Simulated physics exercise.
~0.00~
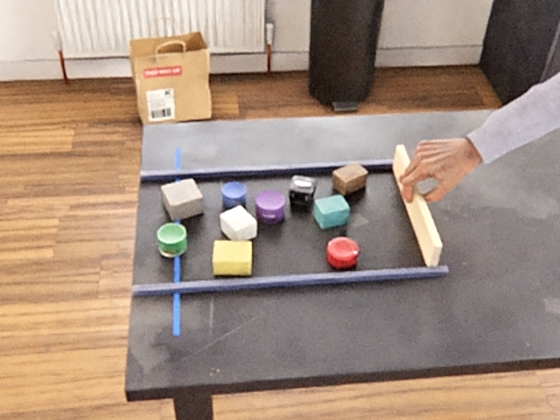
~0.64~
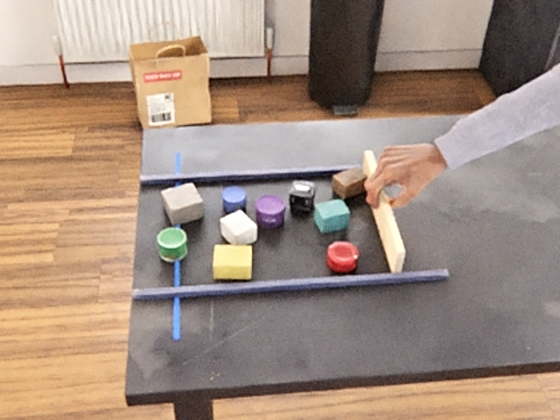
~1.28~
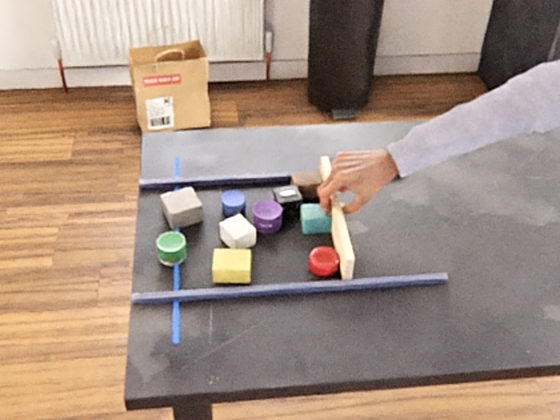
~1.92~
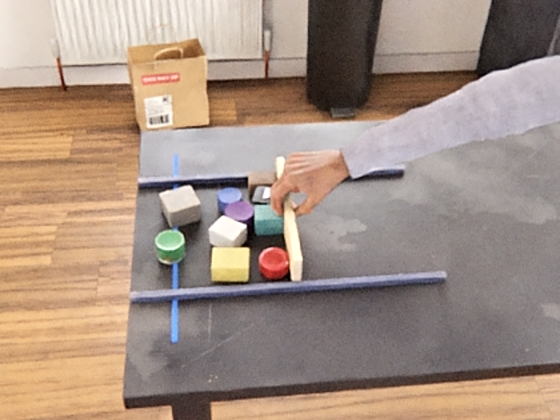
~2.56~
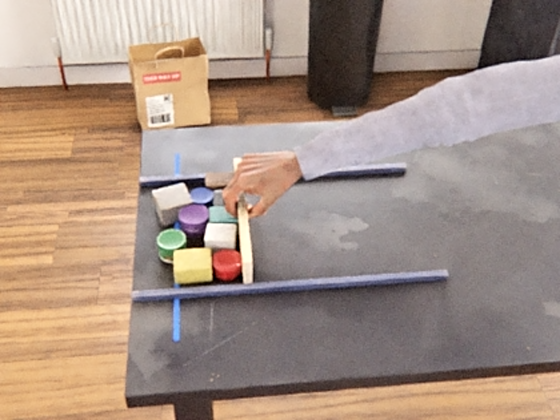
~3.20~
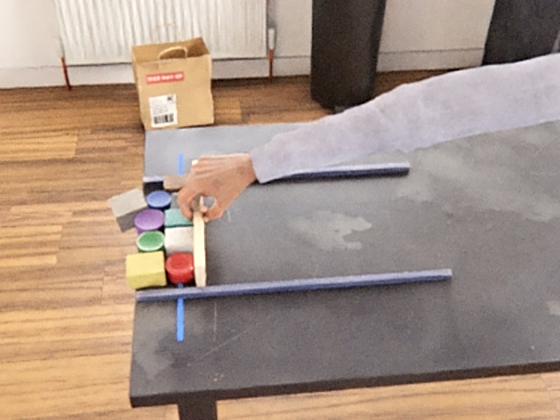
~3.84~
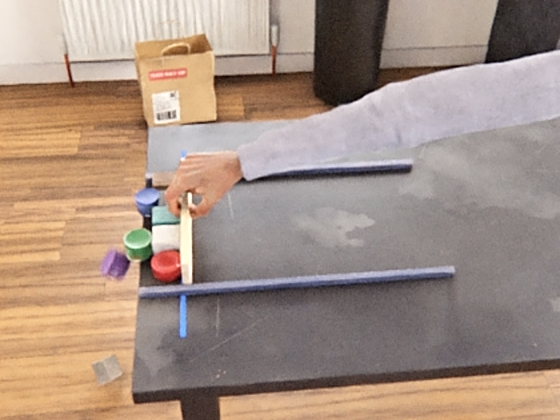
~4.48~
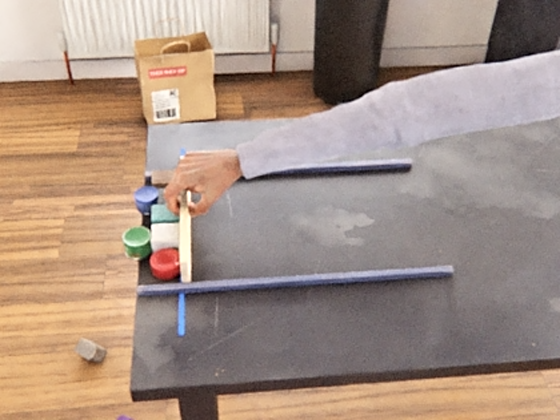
A wooden board, pushed left by a hand between two blue rails on a dark table, sweeps up a cluster of colourful blocks and tubs; the yellow block, grey block and purple tub drop off the left end while the others stay crowded at the edge.
